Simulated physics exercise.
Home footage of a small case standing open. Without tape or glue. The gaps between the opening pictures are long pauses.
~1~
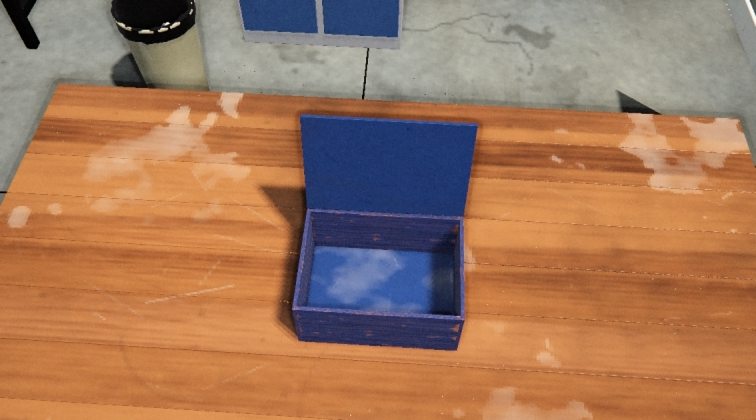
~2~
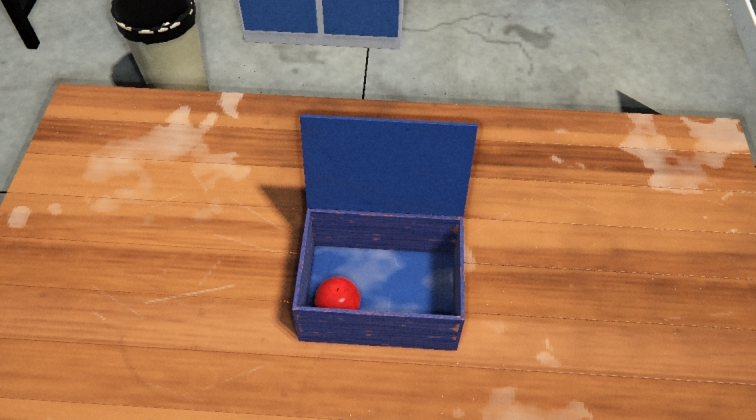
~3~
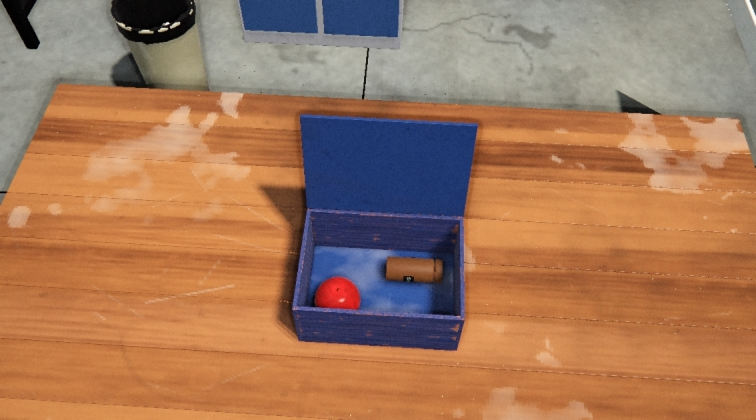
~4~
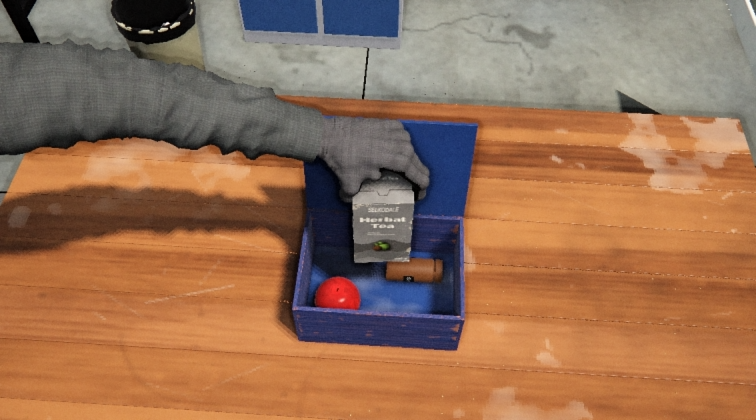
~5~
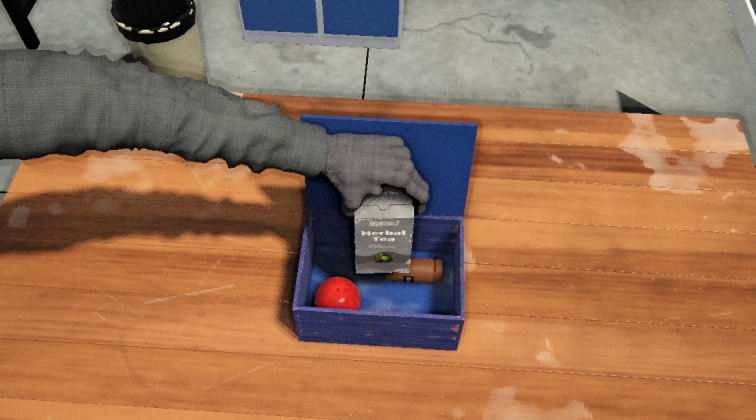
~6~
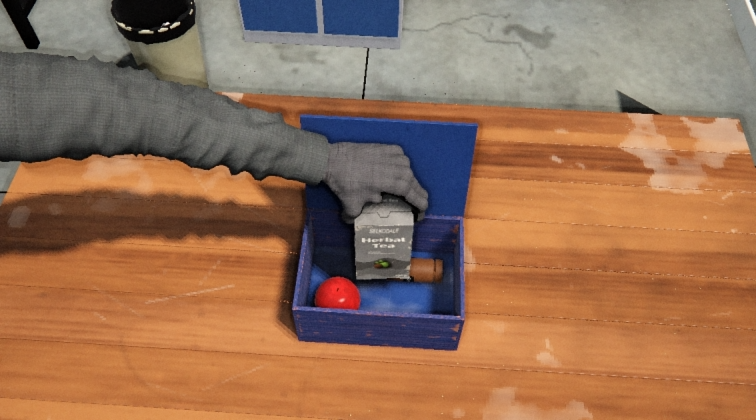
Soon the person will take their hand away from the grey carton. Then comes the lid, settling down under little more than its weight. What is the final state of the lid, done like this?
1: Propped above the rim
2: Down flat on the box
(1) Propped above the rim.
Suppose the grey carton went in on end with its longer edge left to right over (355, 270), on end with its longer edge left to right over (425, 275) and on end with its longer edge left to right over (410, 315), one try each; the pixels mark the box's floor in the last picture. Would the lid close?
First try: It stays ajar; second try: It stays ajar; third try: It is held up.
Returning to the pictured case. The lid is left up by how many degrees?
I'd put it at roughly 20°.
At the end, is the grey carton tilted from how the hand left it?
Result: It leans over.
Then, 0.40 s on from there, grey carton turned 45° from how it was put near (390, 277); brown shaker shifted about its own width.
Then, 1.40 s on from there, lid 72° above the rim; grey carton turned 44° from how it was put near (391, 279); brown shaker shifted about its own width; red apple shifted a little.
Then, 1.90 s on from there, lid 40° above the rim; grey carton turned 44° from how it was put near (391, 279); brown shaker shifted about its own width; red apple shifted a little.
In the end, lid 20° above the rim; toppled in the box, grey carton; the other 2 unmoved. At the end, from the last picture's camera, grey carton near (391, 279).
